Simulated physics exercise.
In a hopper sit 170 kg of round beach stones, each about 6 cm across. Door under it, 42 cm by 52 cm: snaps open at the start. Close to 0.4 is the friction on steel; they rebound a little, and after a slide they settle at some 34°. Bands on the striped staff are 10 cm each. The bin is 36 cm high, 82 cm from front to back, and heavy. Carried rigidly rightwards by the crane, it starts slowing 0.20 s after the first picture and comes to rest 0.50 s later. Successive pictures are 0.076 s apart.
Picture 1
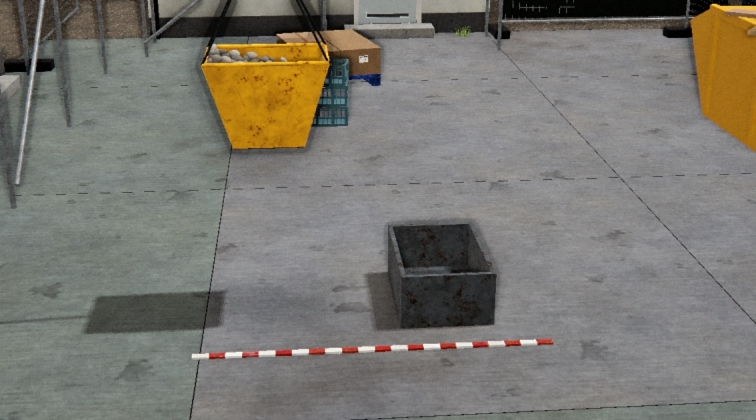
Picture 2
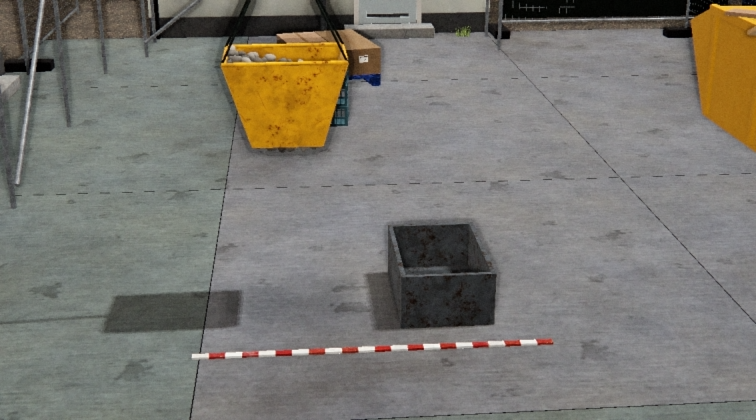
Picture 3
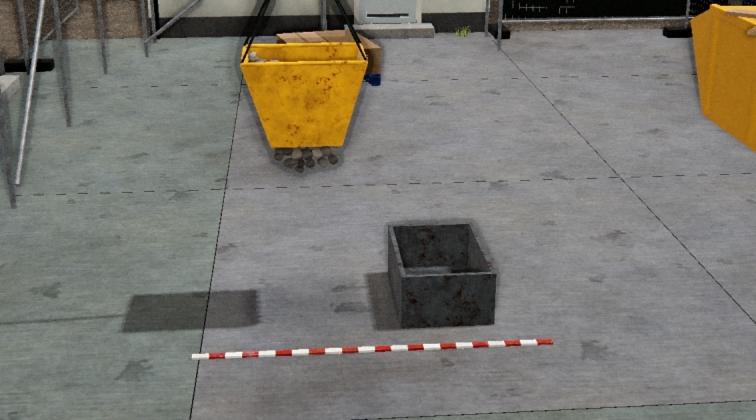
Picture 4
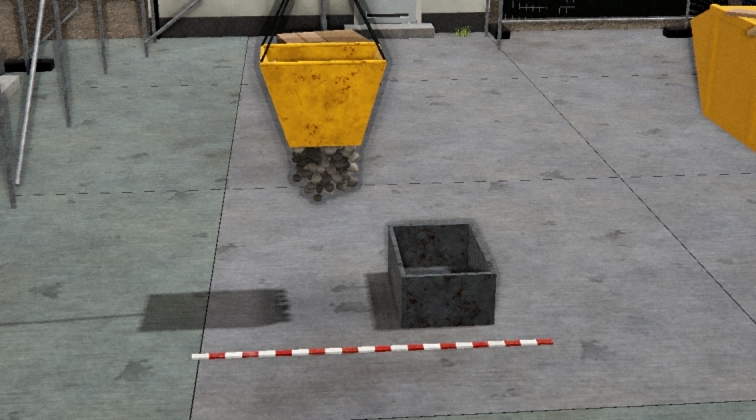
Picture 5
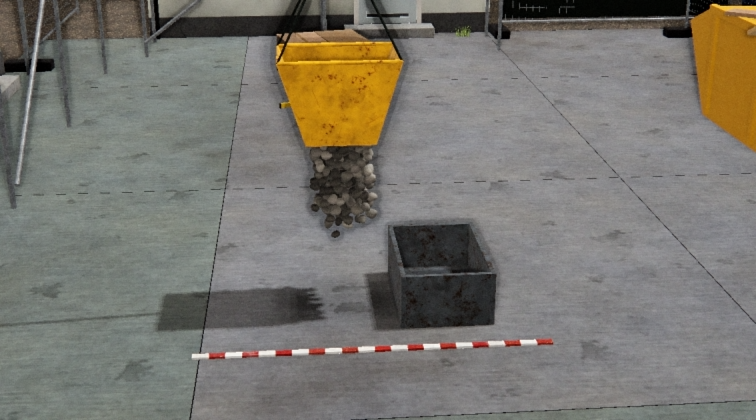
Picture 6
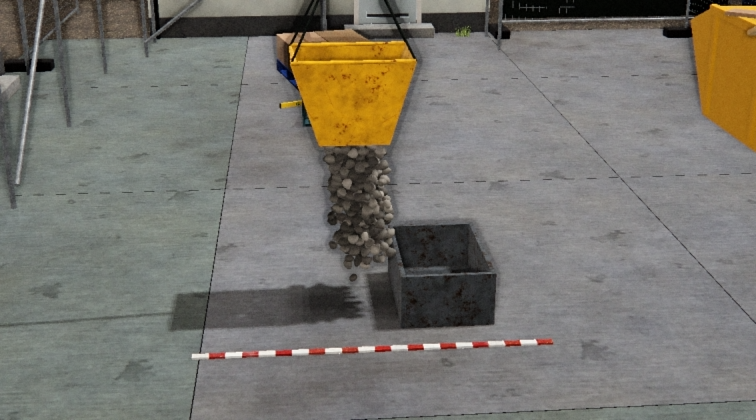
To begin with, a yellow hopper filled with round stones hangs from dark cables above a paved yard, left of an open dark bin and a red-and-white striped staff. The hopper glides steadily rightwards, then stones start dropping from its underside. The stream lengthens and thickens downwards, reaching beside the bin's left edge.
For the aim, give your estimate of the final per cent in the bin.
My estimate is 33 per cent.
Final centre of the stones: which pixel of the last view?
Their centre ends up around (376, 291).
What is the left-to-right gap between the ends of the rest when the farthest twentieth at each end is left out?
Spread, left to right, approx 140 cm.
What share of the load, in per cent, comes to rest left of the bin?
Result: About 65 in a hundred.
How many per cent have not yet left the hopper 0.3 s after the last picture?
Around 0 per cent is yet inside.
Then, 0.3 s after the last picture, 0 % in the hopper, 68 % falling or lying left of the bin, 32 % falling or lying in the bin; the stones farthest right are at (469, 272).
Then, 0.7 s after the last picture, 0 % in the hopper, 66 % falling or lying left of the bin, 33 % falling or lying in the bin, 1 % falling or lying beside or right of the bin; the stones farthest right are at (470, 270).
Then, 1.3 s after the last picture, 0 % in the hopper, 66 % falling or lying left of the bin, 33 % falling or lying in the bin, 1 % falling or lying beside or right of the bin; the stones farthest right are at (472, 272).
Then, 2.2 s after the last picture, 0 % in the hopper, 66 % falling or lying left of the bin, 33 % falling or lying in the bin, 1 % falling or lying beside or right of the bin; the stones farthest right are at (472, 272).
Then, 4.1 s after the last picture, 0 % in the hopper, 66 % left of the bin, 33 % in the bin, 1 % beside or right of the bin; the stones farthest right are at (472, 272).
